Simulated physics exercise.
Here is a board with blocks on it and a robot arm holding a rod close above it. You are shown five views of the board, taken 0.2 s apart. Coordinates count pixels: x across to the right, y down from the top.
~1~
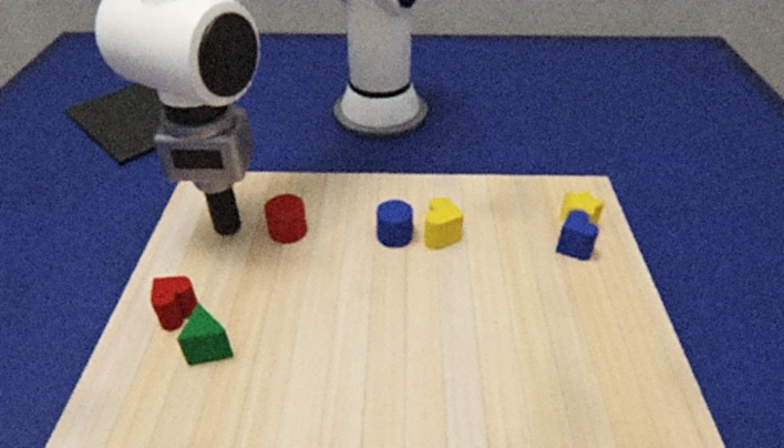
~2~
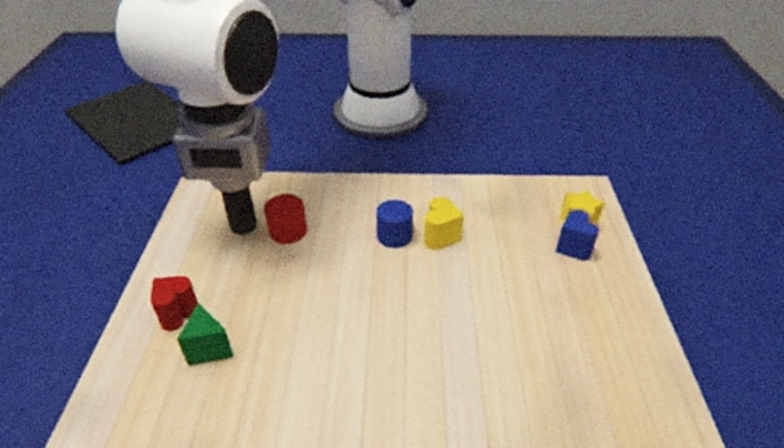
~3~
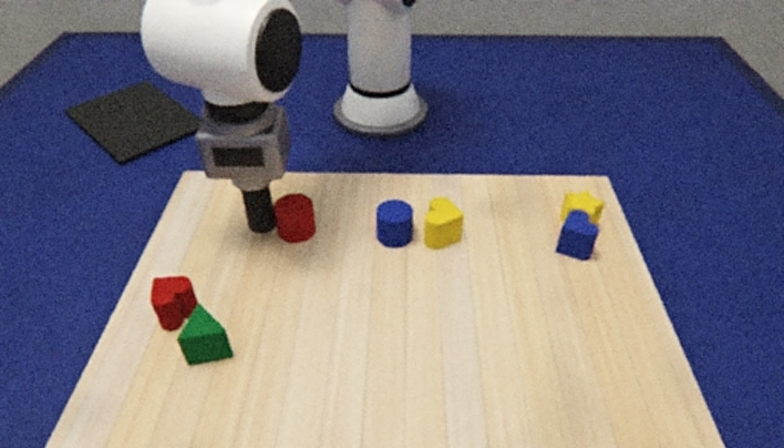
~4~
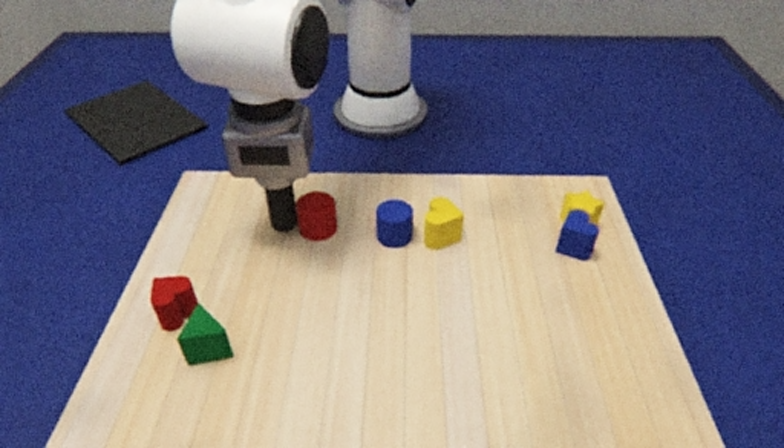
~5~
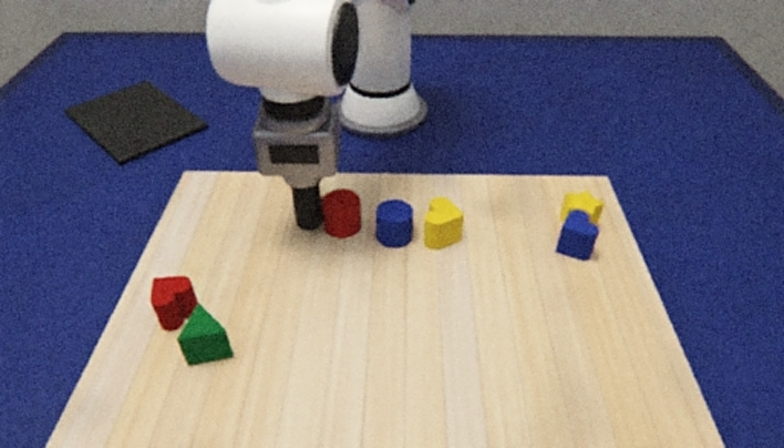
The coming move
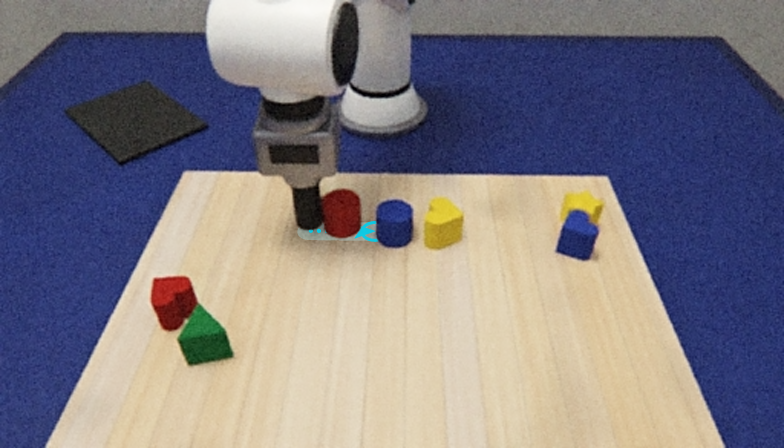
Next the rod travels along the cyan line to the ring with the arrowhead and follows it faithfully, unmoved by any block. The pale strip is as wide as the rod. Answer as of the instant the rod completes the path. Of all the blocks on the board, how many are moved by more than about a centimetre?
Answer: 2.
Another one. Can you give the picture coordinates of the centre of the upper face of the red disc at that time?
Its top middle is near (393, 188).
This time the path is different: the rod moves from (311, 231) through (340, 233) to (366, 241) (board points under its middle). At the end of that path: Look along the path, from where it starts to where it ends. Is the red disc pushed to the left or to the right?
Leftward.
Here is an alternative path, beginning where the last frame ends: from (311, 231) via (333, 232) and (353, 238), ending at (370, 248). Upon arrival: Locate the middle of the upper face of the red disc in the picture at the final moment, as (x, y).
I think it will end close to (372, 195).
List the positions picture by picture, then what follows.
The first picture shows lower end of the rod at (228, 228), tops of blocks, red disc at (284, 205), blue disc at (395, 210), yellow heart block at (443, 210).
The second picture shows rod at (244, 227), blocks as before.
The third picture shows rod at (263, 226), red disc at (293, 204).
The fourth picture shows rod at (285, 224), red disc at (316, 202).
The fifth picture shows rod at (310, 223), red disc at (341, 200), blue disc at (395, 210), yellow heart block at (443, 210).
The drawn path runs from (311, 231) directly to (375, 231).
On the path given first. Halfway along, rod at (343, 223); red disc at (372, 195); blue disc at (401, 211).
At the end, rod at (375, 223); red disc at (393, 188); blue disc at (408, 210); yellow heart block not moved.
